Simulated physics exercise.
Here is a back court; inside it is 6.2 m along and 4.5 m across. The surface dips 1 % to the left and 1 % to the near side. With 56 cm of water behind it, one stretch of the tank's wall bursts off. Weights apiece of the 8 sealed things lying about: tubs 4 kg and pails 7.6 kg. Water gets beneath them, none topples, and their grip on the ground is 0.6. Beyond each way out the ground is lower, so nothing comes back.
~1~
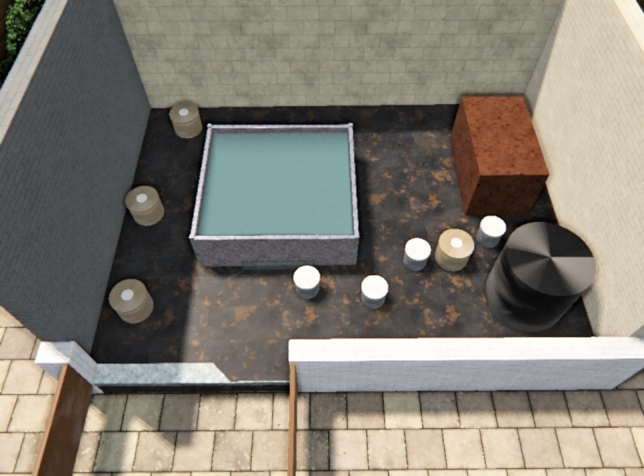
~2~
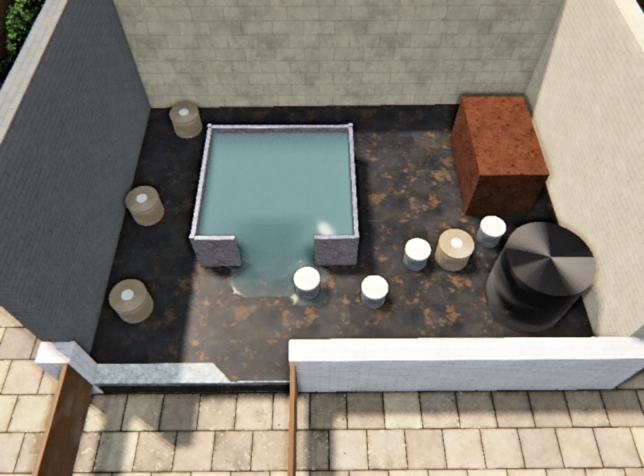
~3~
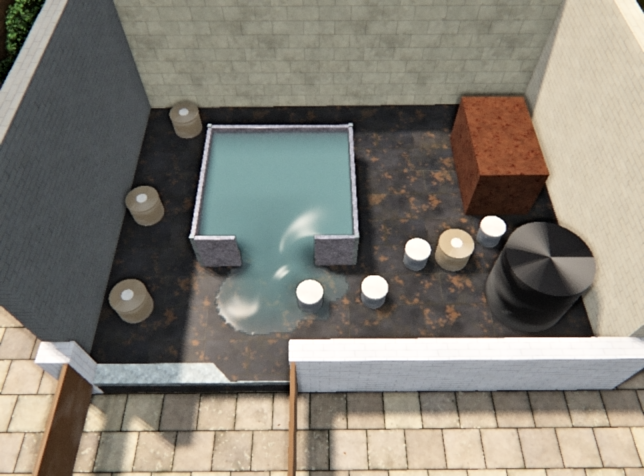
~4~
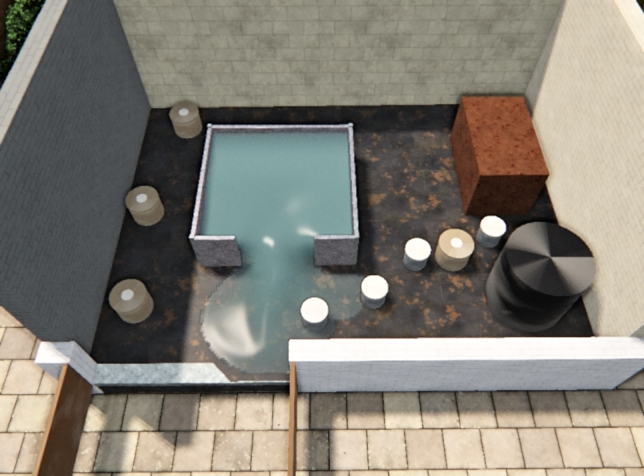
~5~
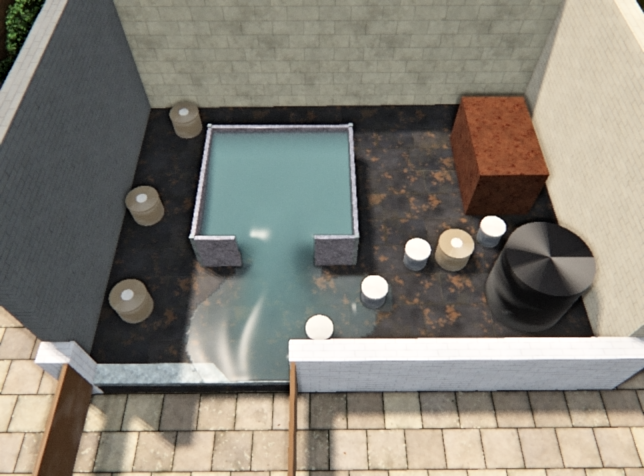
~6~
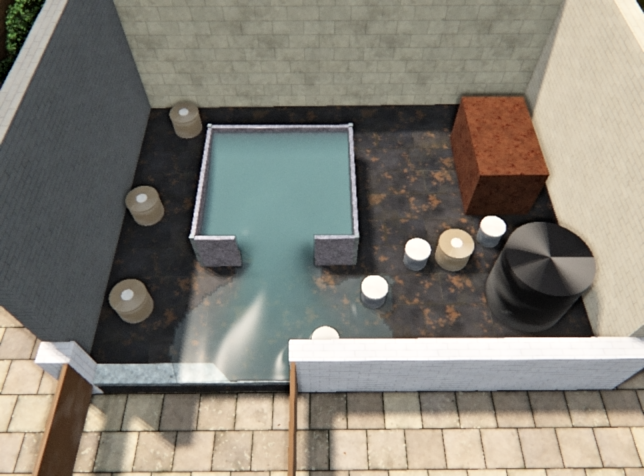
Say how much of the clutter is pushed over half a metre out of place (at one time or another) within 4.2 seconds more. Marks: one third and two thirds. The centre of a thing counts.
Share: Under a third.
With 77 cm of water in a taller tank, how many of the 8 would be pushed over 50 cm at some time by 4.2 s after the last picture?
Then 2.
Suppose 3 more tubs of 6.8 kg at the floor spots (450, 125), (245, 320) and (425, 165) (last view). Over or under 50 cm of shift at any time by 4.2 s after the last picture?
In turn: Under, past it, short of it.
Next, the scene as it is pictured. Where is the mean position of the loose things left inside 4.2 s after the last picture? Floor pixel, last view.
Around (330, 232).
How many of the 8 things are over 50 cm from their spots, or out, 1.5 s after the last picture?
I count 1.
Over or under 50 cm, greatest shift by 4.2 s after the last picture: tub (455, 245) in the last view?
It is past it.
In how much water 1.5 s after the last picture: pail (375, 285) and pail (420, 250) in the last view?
About 2 and 1 cm.
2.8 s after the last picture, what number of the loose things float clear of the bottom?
At that moment 0.
Then, 0.4 s after the last picture 1 of 8 are over 50 cm from their spots; 1 afloat.
Then, 1.5 s after the last picture 1 of 8 are over 50 cm from their spots; 0 afloat.
Then, 2.8 s after the last picture 2 of 8 are over 50 cm from their spots; 0 afloat.
Then, 4.2 s after the last picture 2 of 8 are over 50 cm from their spots, and 2 have been at some point; 0 afloat.
